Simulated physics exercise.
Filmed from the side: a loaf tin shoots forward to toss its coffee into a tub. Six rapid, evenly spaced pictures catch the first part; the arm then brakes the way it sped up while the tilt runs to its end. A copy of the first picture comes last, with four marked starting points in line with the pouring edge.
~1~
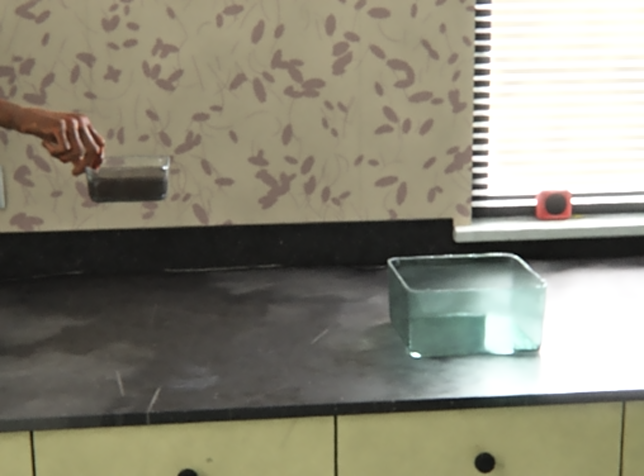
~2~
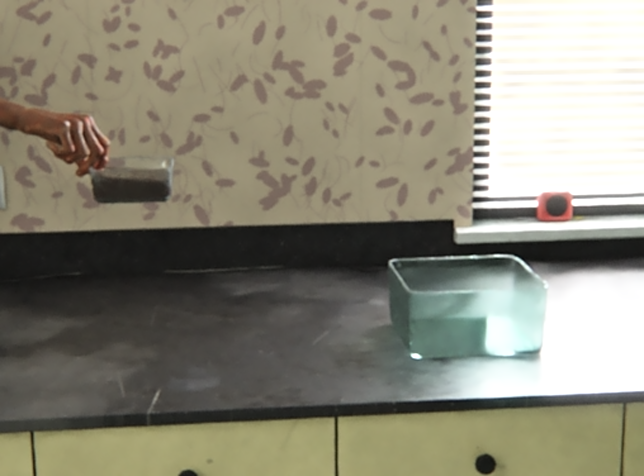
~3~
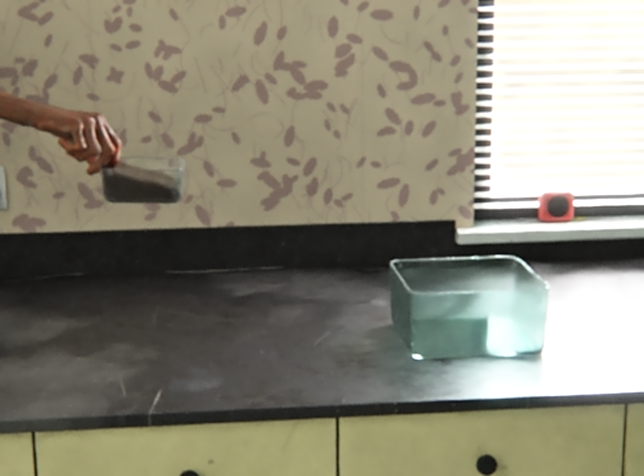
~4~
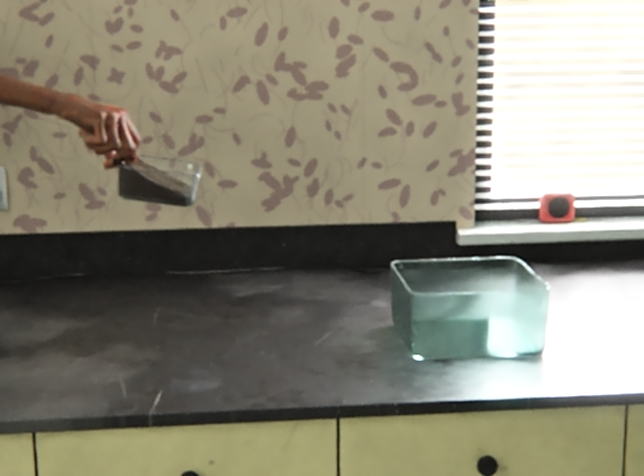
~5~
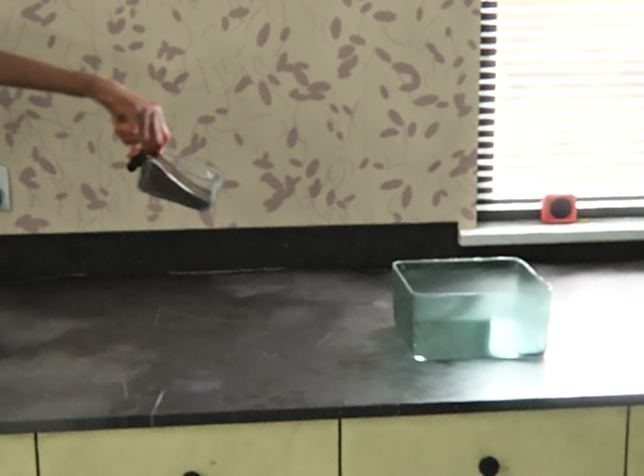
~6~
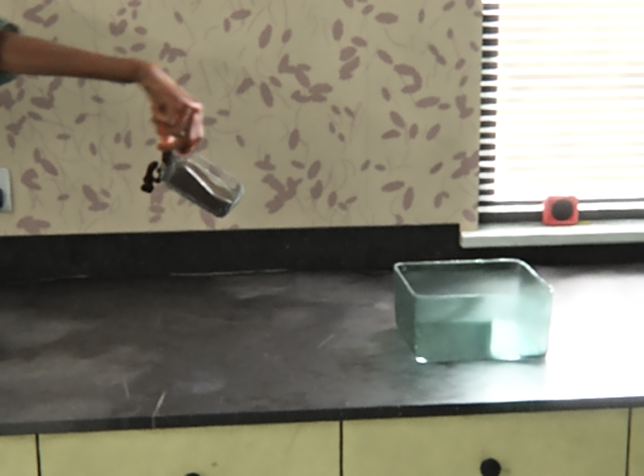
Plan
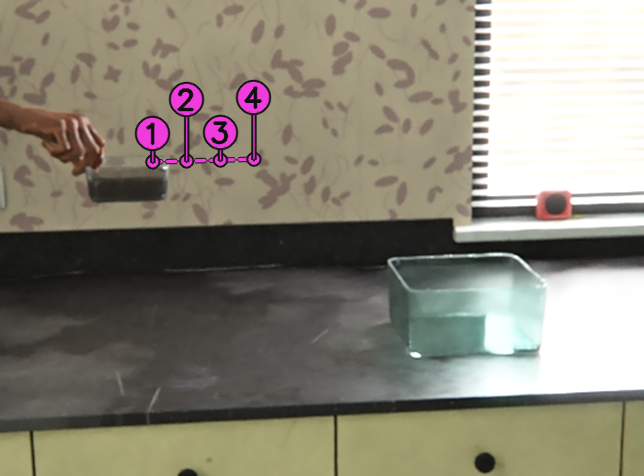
A hand holding a small clear container of dark coffee moves rightward above a black kitchen counter, seen from the side in a nearly still view that drifts very slightly. Pale green drawers sit below, leaf-patterned wallpaper behind, and a greenish glass tub at right near a bright blind and a small red object. The container gradually tilts right end down, lowering slightly, as dark blobs emerge at its left end.
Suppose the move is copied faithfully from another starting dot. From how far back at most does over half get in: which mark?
2 is the one.
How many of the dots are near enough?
Three of the four.
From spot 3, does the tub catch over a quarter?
Yes.
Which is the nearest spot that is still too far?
Spot 1.
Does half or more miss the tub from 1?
Yes, that goes wrong.
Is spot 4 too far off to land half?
No.
On the marked copy, 1 at (152, 161); 2 at (186, 161); 3 at (220, 160); 4 at (253, 159).
If 1 is chosen, about 14 % lands in the tub, 79 % falls short and 7 % goes beside or beyond.
If 2 is chosen, about 71 % lands in the tub, 19 % falls short and 10 % goes beside or beyond.
If 3 is chosen, about 72 % lands in the tub, 11 % falls short and 17 % goes beside or beyond.
If 4 is chosen, about 88 % lands in the tub, 8 % falls short and 4 % goes beside or beyond.
